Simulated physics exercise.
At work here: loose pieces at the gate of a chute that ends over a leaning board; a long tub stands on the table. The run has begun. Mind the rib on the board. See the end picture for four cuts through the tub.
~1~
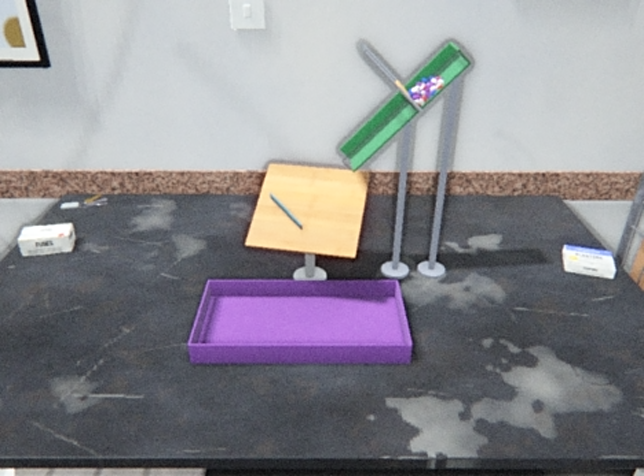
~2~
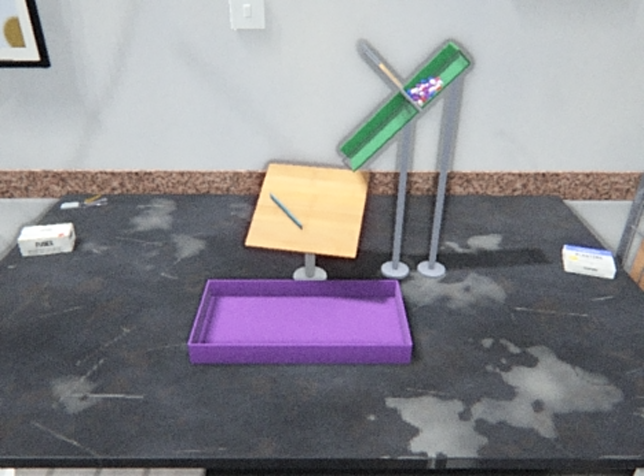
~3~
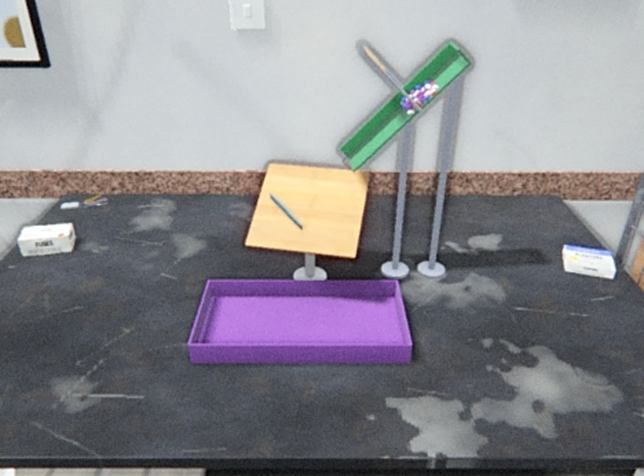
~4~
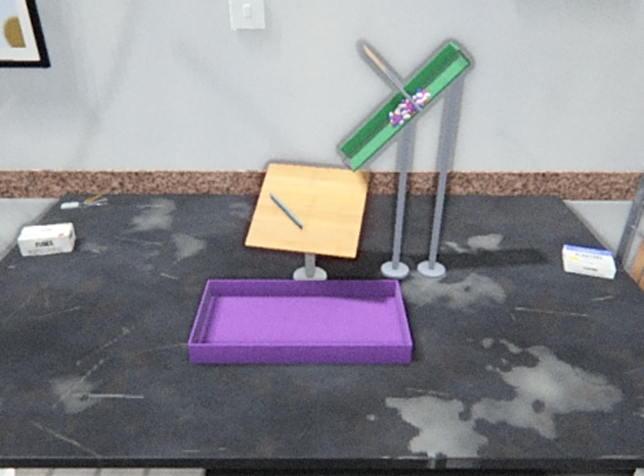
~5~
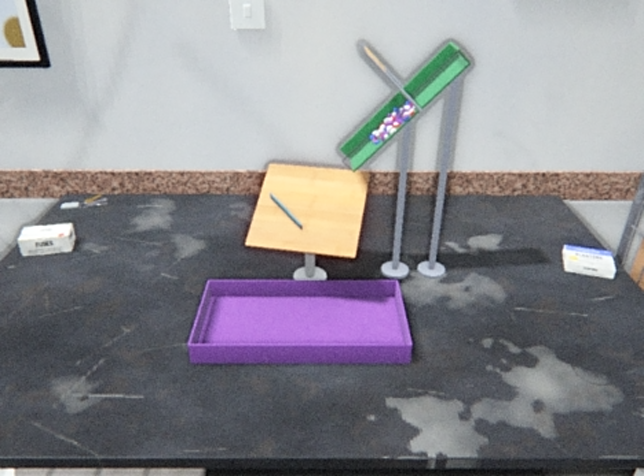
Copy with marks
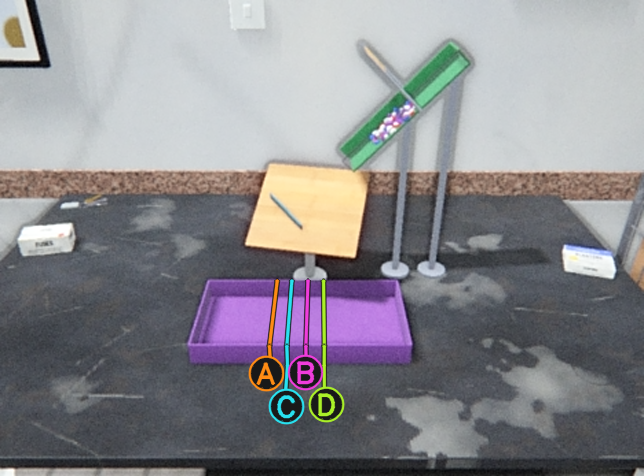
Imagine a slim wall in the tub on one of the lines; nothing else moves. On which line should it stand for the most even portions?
Line B does it best.
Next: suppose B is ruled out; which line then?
The answer is C.
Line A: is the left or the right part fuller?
More lands on the right.
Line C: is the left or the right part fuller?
More lands on the right.
On the marked copy, line A crosses the front rim at (269, 345); line B crosses the front rim at (305, 345); line C crosses the front rim at (286, 345); line D crosses the front rim at (324, 345).
Choosing A, of what is caught, a stray few on the left of the divider, nearly all on the right.
Choosing B, of what is caught, about half on the left of the divider, about half on the right.
Choosing C, of what is caught, about a quarter on the left of the divider, most on the right.
Choosing D, of what is caught, nearly all on the left of the divider, a stray few on the right.
